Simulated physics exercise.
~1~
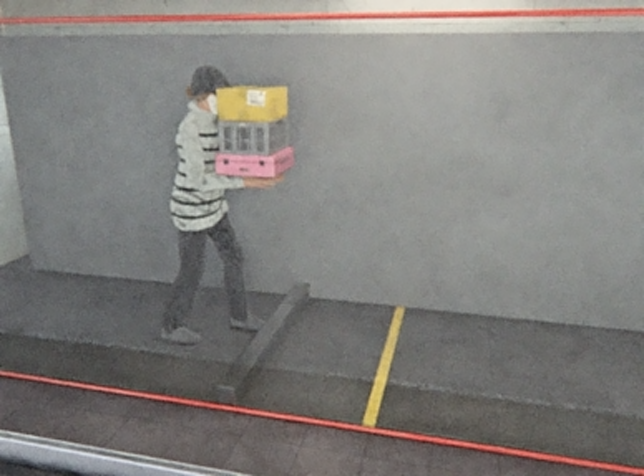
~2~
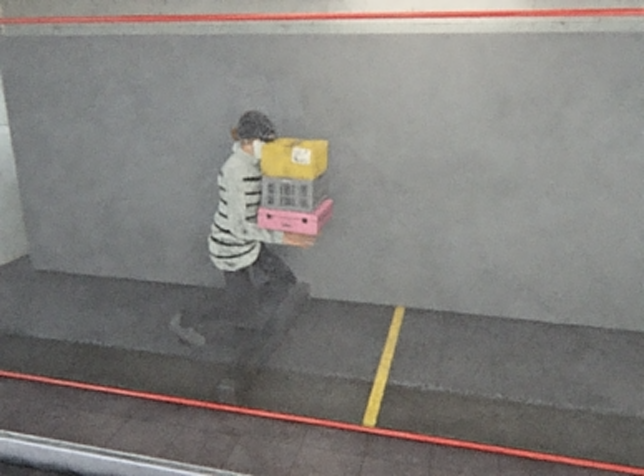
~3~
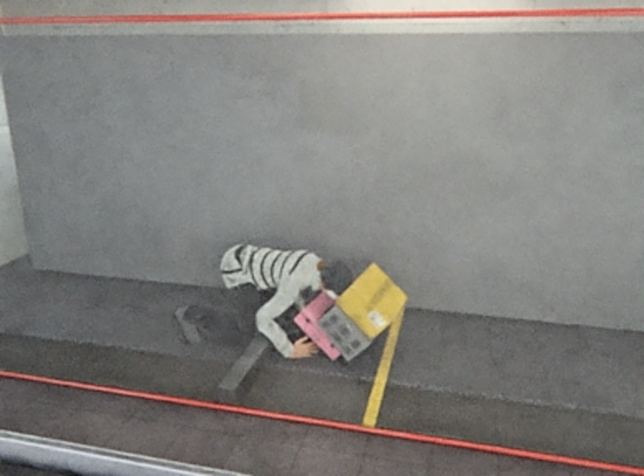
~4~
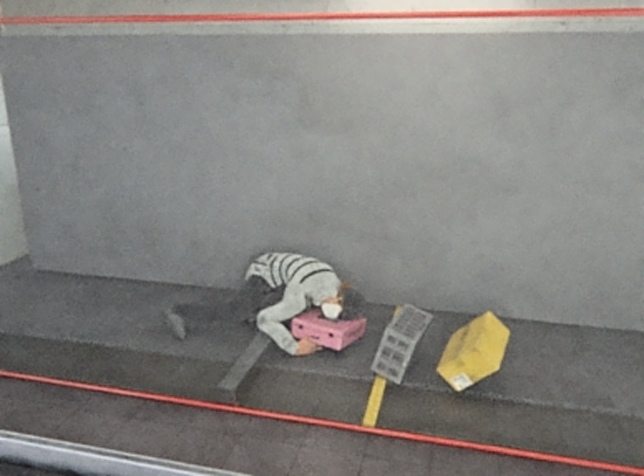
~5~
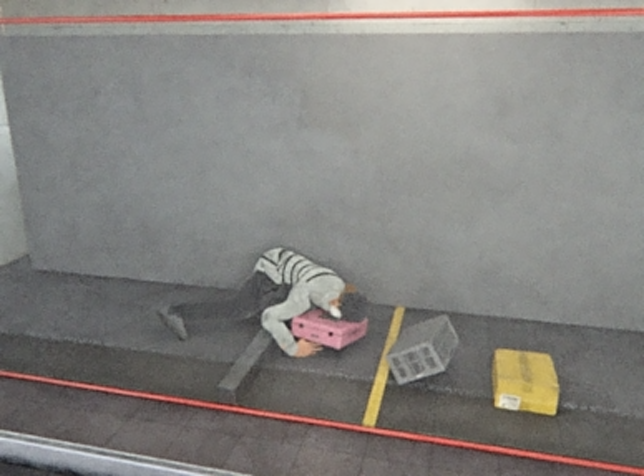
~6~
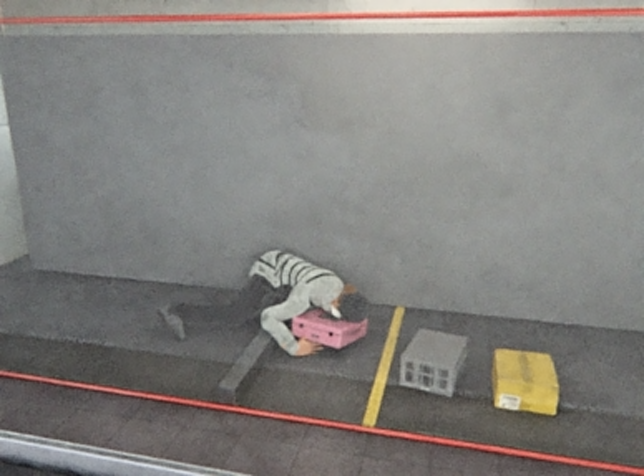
By a grey wall, a courier trips and falls short of the yellow line, spilling two boxes past it.
